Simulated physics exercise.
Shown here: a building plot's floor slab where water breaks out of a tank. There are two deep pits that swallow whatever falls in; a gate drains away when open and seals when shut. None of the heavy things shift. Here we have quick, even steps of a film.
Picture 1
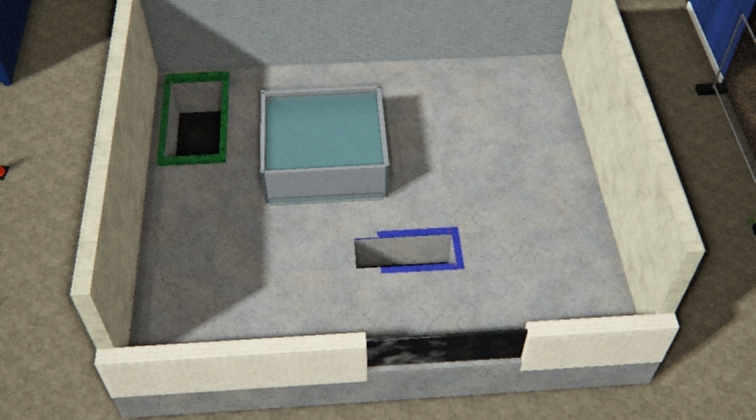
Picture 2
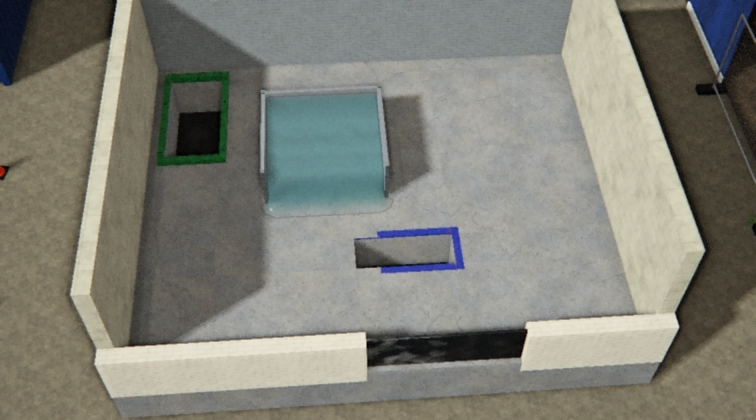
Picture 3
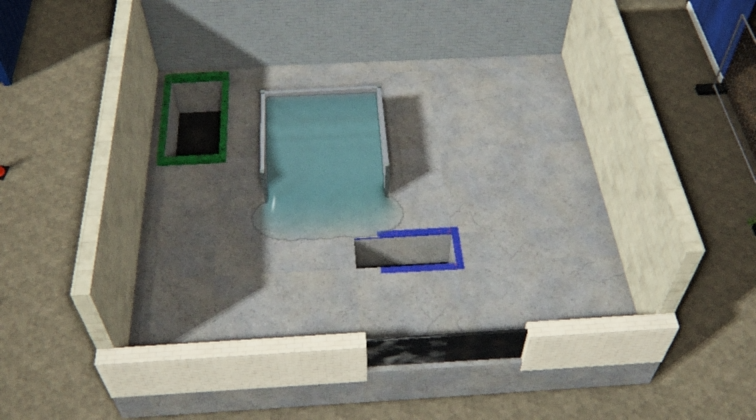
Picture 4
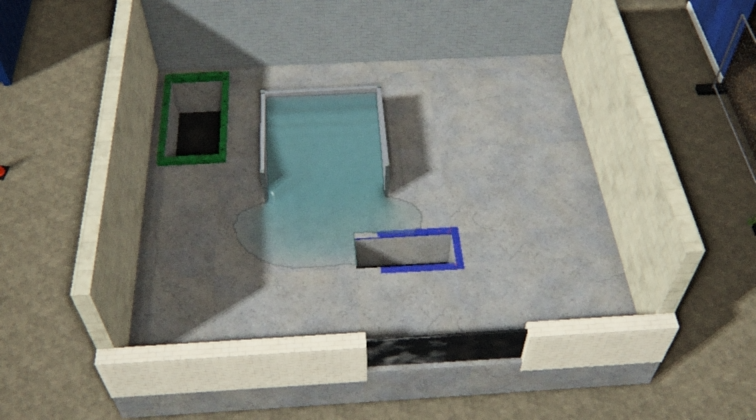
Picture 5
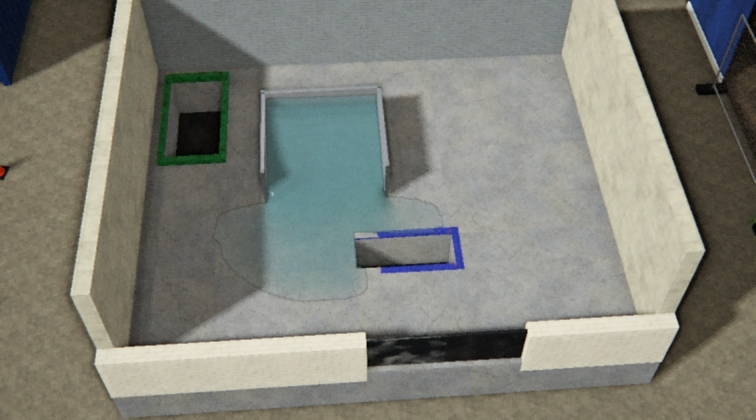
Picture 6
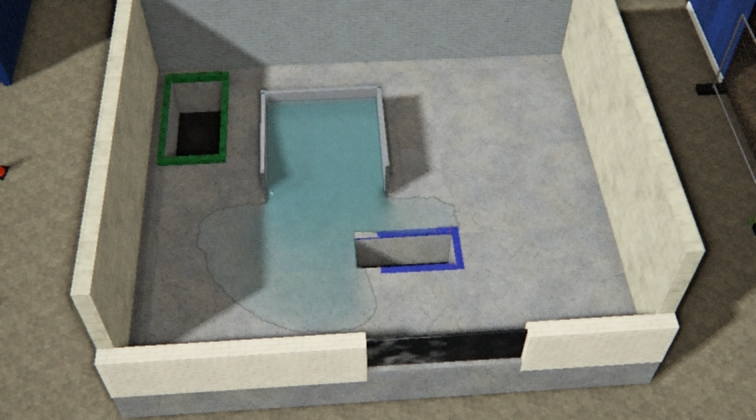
A grey floor slab on a building plot, edged by cream walls and a bluish-grey back wall, is seen from a high, fixed viewpoint. An open grey tank of teal water stands left of centre, between a green-framed opening at left and a blue-edged slot nearer the front. The tank's front opens, and water pours forward, spreading sideways and around the slot's left end towards the front wall.
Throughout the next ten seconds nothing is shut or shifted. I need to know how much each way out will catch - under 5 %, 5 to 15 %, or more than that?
My prediction: The gate carries off next to nothing - beneath five per cent, the blue pit carries off plenty - exceeding fifteen per cent, the green pit carries off next to nothing - beneath five per cent.
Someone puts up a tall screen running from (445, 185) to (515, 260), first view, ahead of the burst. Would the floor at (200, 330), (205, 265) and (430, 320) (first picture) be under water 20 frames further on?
First submerged, second submerged, third submerged.
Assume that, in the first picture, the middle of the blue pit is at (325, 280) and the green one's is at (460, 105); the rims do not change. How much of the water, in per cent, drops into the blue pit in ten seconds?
Result - blue pit: 60 %.
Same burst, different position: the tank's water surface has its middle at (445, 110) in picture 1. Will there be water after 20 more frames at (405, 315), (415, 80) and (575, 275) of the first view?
Taking them as they were asked, they come out soaked, bone dry, soaked.
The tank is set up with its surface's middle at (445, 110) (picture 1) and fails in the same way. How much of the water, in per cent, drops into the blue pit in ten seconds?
Share for the blue pit - 50 in a hundred.
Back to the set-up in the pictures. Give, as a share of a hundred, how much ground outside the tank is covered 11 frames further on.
The answer is around 30 per cent.
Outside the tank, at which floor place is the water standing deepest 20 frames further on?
That spot is close to (139, 371).
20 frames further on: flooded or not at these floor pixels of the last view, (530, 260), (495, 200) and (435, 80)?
Points in order - 1: Inundated; 2: Unwetted; 3: Unwetted.
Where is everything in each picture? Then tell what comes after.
In the first picture, still water in the open tank at (323, 131).
In the second picture, the front is at (387, 206), out from the gap at (326, 187).
In the third picture, water pours out at (326, 190) and has run to (395, 220).
In the fourth picture, water pours out at (327, 191) and has run to (253, 248).
In the fifth picture, water pours out at (327, 191) and has run to (283, 293).
In the sixth picture, water pours out at (327, 191) and has run to (295, 326).
A moment on, water covers 25 % of the floor; the gate 0 %, the blue pit 14 %, the green pit 0 %.
Next, water covers 30 % of the floor; the gate 0 %, the blue pit 23 %, the green pit 0 %.
Then, water covers 45 % of the floor; the gate 0 %, the blue pit 29 %, the green pit 0 %.
Later, water covers 60 % of the floor; the gate 0 %, the blue pit 35 %, the green pit 1 %.
In the end, water covers 85 % of the floor; the gate 0 %, the blue pit 41 %, the green pit 1 %.
